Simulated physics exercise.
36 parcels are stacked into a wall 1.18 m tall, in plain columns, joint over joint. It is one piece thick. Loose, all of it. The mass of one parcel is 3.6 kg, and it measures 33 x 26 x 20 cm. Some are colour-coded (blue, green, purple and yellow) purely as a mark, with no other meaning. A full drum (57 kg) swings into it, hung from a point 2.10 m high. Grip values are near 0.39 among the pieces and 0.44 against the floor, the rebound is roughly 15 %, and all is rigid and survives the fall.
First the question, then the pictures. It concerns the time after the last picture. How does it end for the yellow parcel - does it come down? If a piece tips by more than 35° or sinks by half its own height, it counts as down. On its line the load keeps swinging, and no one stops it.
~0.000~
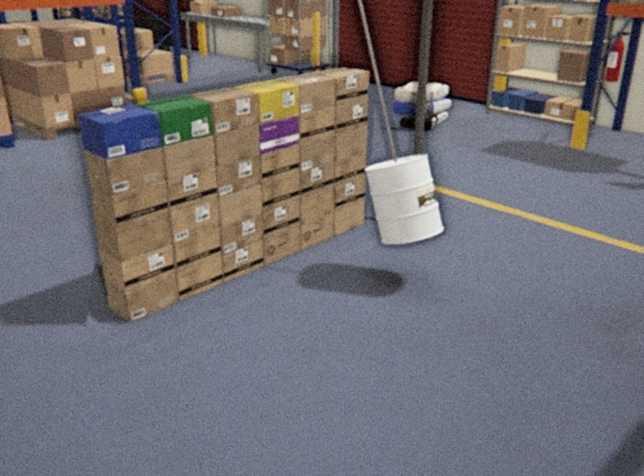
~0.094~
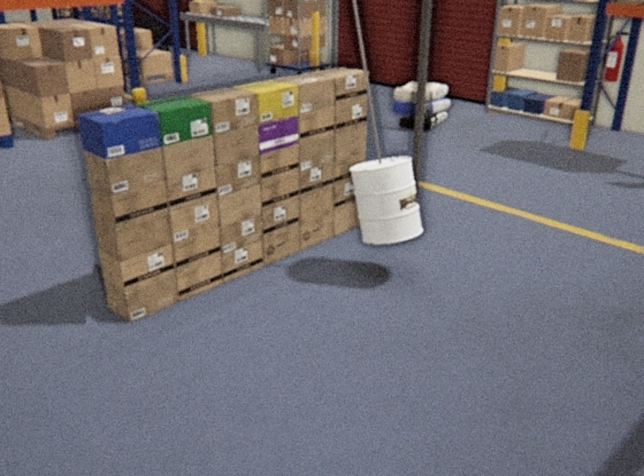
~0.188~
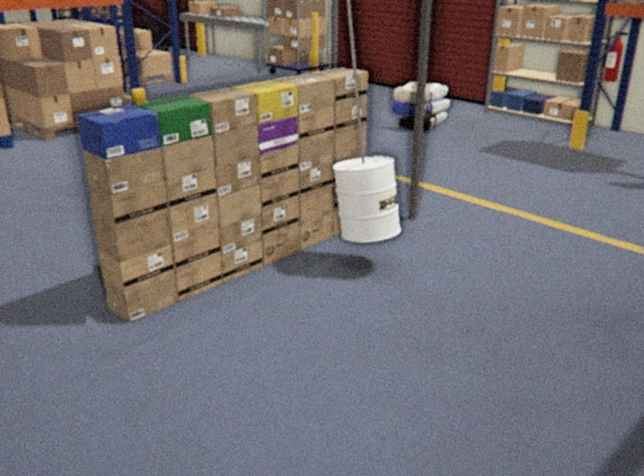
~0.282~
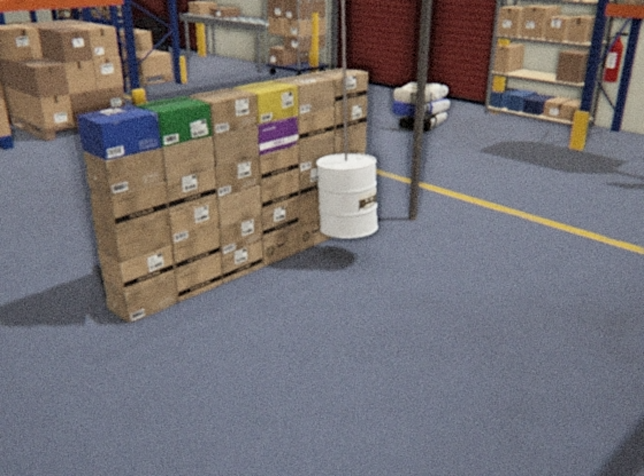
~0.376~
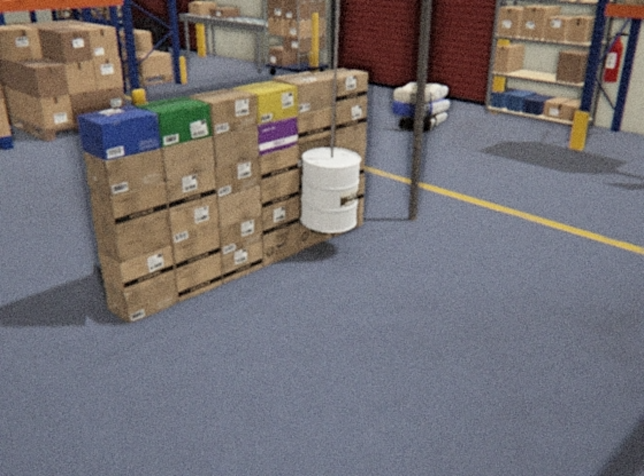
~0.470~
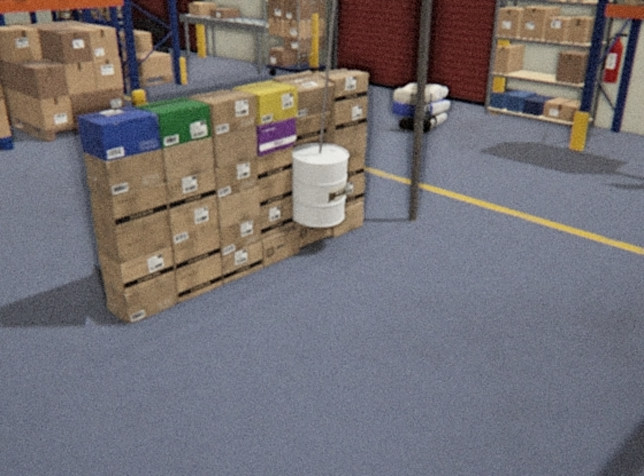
The yellow parcel stays in position.
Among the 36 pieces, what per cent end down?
Estimate: Close to 15%.
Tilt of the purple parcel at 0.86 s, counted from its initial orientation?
My estimate is close to 0°.
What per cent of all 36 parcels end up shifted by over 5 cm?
Fraction: 30 %.
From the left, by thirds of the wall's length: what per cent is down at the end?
In percent, the thirds read 0 on the left, 0 in the middle and 40 on the right.
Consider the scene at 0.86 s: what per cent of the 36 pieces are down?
15 percent by then.
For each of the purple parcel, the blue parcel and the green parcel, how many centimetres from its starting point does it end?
I'd estimate purple at 0 cm, blue at 0 cm and green at 0 cm.
Around 0.56 s, line 10° past plumb; none of the 36 parcels down, 16 disturbed; yellow parcel unmoved; purple parcel displaced 28 mm.
Around 0.86 s, line 15° past plumb; 5 of the 36 parcels down; yellow parcel unmoved; purple parcel displaced 23 mm.
Around 2.64 s, line 7° before plumb; 5 of the 36 parcels down; yellow parcel unmoved; purple parcel displaced 24 mm.
Finally (4.0 s), line 4° past plumb; 5 of the 36 parcels down; yellow parcel unmoved; purple parcel displaced 25 mm; green parcel unmoved. Seen by the last camera, middles, yellow parcel near (264, 103), purple parcel near (262, 133).
